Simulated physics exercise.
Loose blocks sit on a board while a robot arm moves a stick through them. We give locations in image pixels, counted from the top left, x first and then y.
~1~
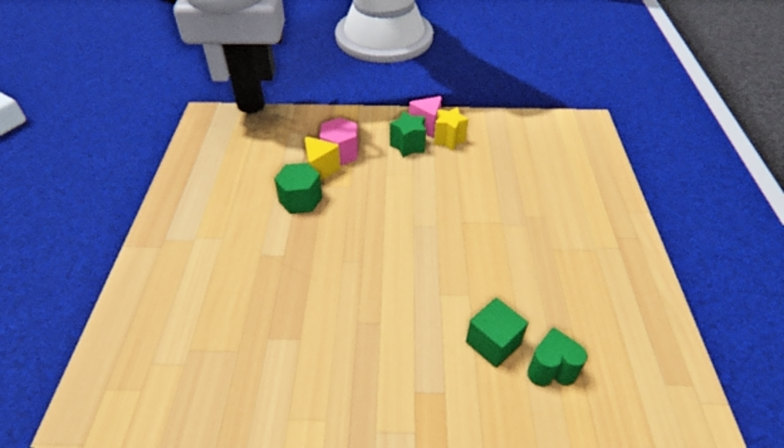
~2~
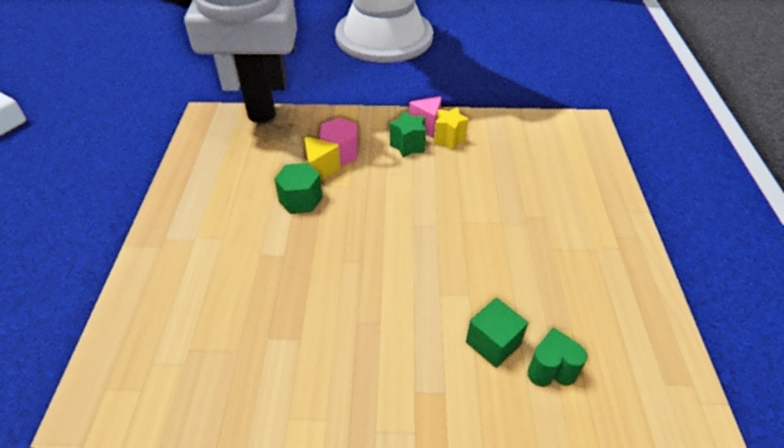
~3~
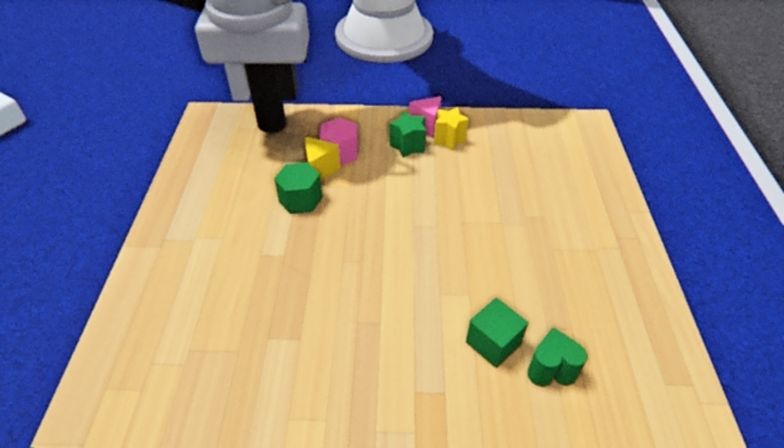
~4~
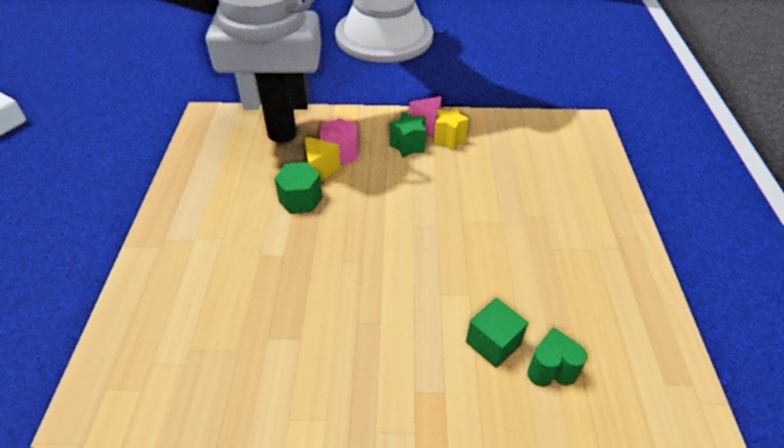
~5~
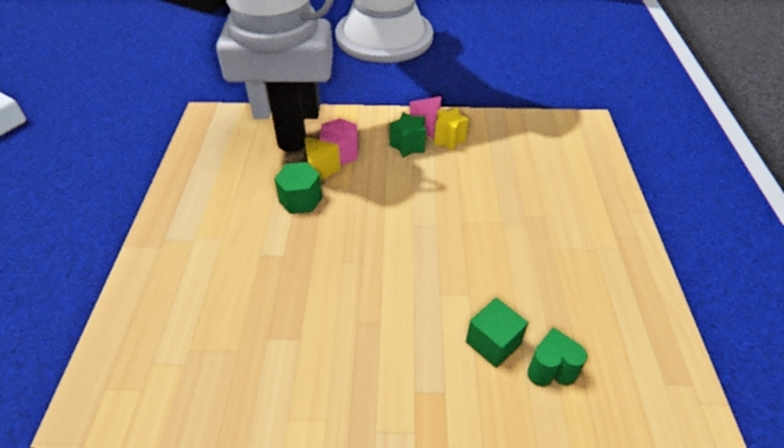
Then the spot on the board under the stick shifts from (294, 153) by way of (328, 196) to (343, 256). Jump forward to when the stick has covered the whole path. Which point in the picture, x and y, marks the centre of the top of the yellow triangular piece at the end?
At (368, 185).
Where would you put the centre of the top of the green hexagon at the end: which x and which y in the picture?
At (294, 196).
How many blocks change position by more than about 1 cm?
I expect two blocks to be moved by more than 1 cm.
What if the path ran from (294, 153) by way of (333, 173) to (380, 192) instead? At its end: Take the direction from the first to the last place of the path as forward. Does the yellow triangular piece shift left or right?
The right.
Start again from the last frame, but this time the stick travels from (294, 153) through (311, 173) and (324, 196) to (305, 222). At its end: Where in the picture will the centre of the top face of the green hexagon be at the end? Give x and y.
Answer: (264, 213).
The first path, step by step. One third of the way, stick at (318, 171); green hexagon at (296, 181), turned 15° clockwise; yellow triangular piece at (349, 170), turned 20° anticlockwise.
Two thirds of the way, stick at (335, 206); green hexagon at (294, 196), turned 80° clockwise; yellow triangular piece at (368, 184), turned 95° anticlockwise.
At the end, stick at (343, 246); green hexagon at (294, 196), turned 80° clockwise; yellow triangular piece at (368, 185), turned 105° anticlockwise; pink hexagon not moved.
